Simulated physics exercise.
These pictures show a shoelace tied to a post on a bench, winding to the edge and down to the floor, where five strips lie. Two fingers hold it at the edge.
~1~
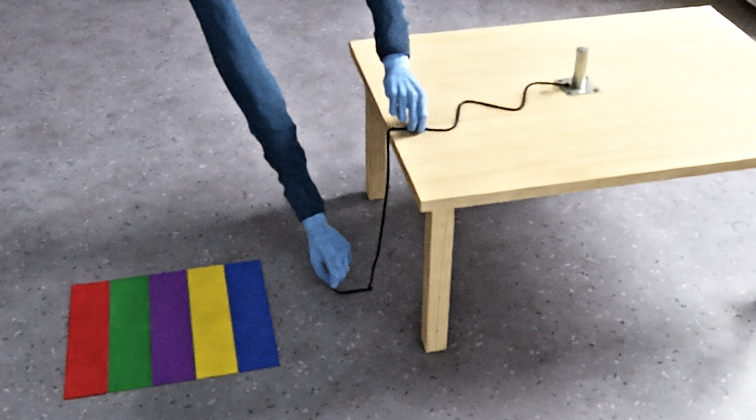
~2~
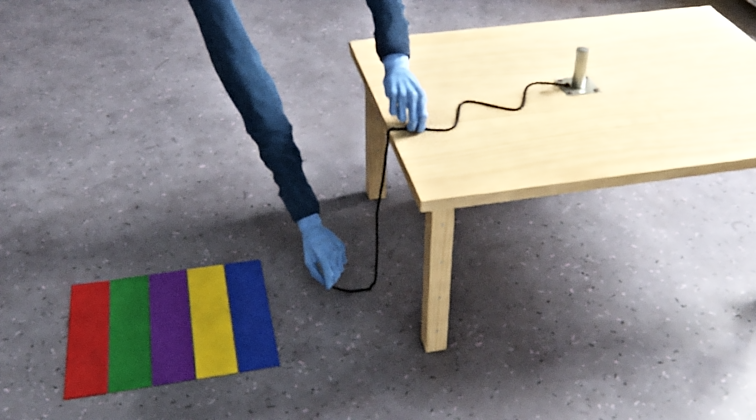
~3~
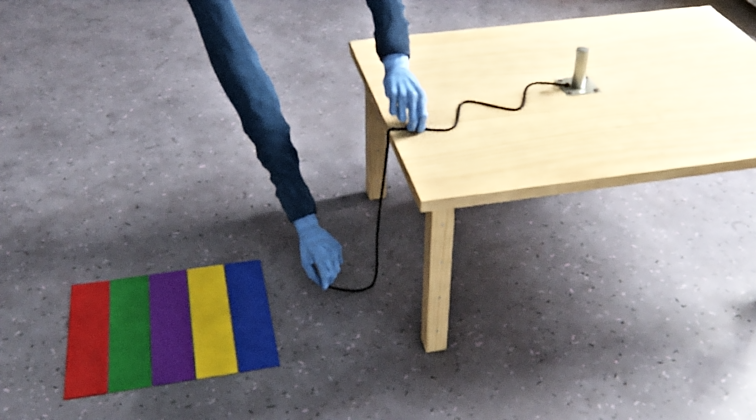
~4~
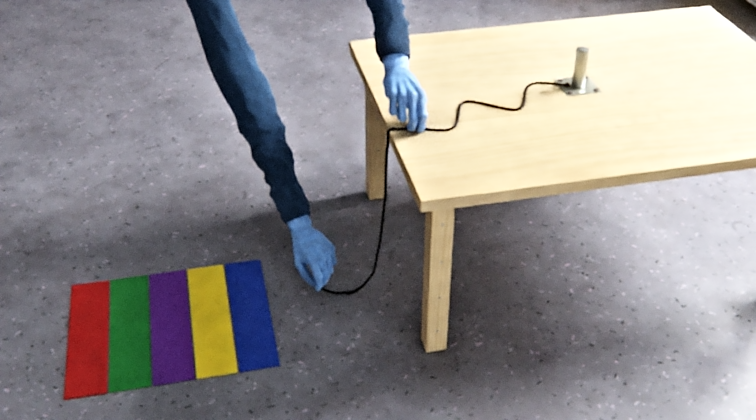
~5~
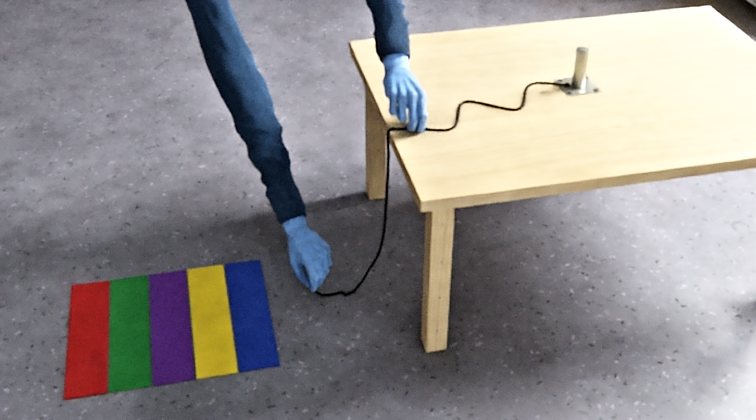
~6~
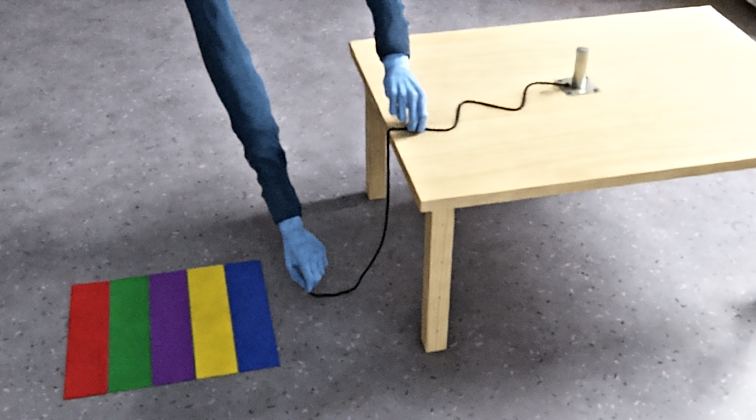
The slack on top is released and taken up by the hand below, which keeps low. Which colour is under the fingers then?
The end stops over the green strip.
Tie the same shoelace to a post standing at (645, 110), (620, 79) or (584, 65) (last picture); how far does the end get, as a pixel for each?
Near (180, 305), (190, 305) and (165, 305).
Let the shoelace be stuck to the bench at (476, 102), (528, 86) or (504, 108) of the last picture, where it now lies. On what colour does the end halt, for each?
It would be purple; green; purple.
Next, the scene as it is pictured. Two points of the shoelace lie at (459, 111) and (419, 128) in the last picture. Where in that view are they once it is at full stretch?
At (416, 118), then (354, 147).
Soon after, end near (197, 302); over yellow.
Then, end near (154, 309); over purple.
At full stretch, end near (127, 312); over green. It gets as far as the green strip.
